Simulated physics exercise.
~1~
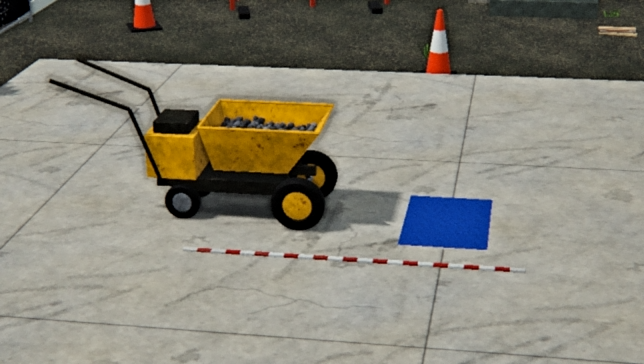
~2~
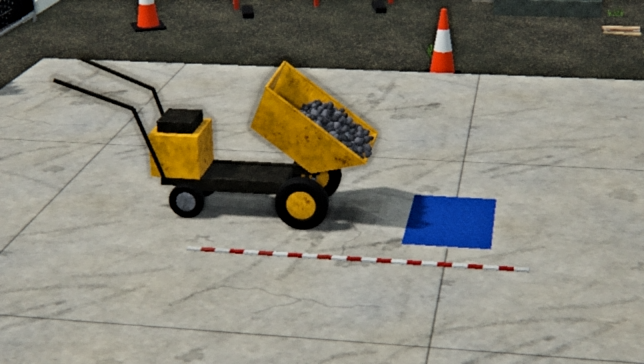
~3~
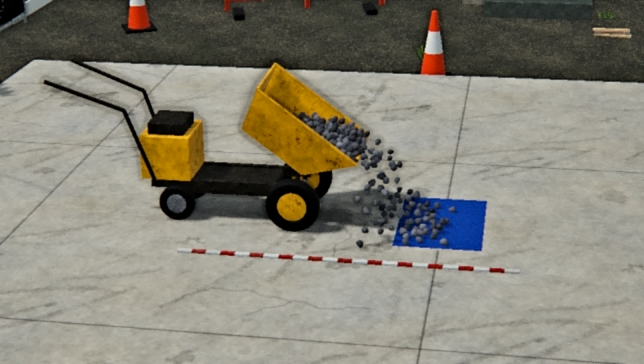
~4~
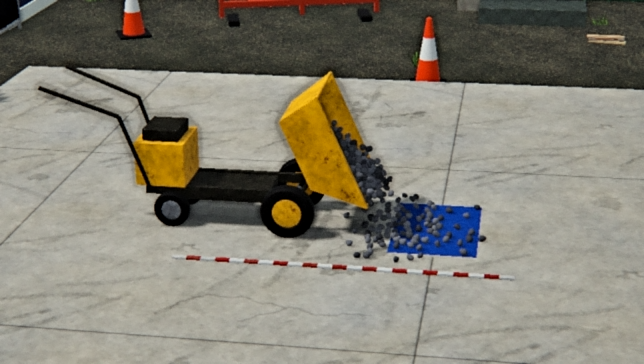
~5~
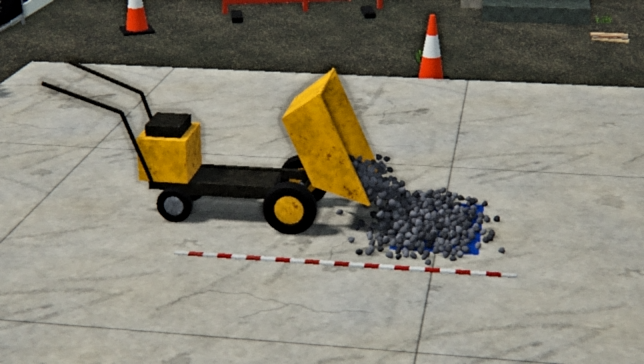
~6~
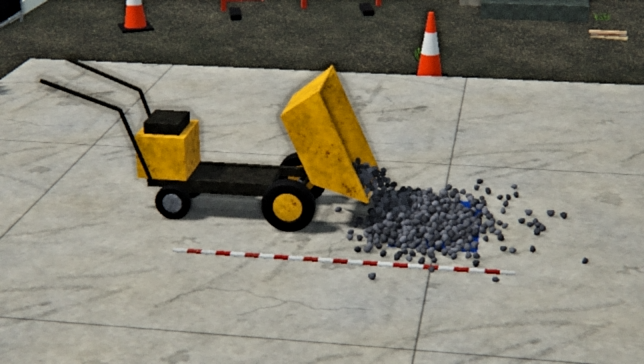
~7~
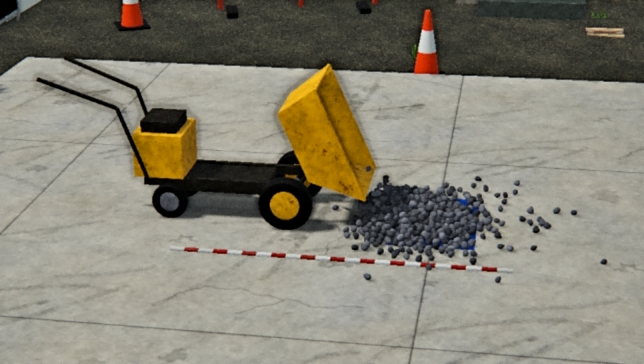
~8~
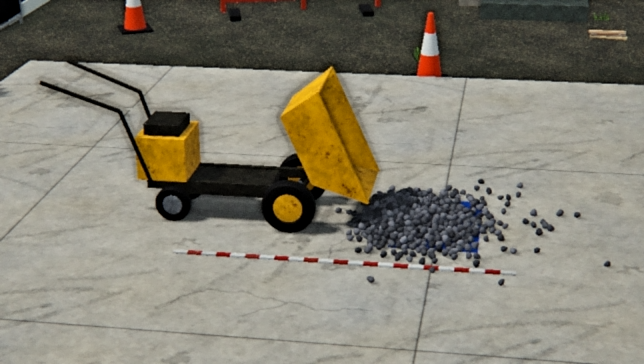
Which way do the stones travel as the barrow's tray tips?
The stones move to the right, sliding out of the tray and down onto the ground and the blue sheet.
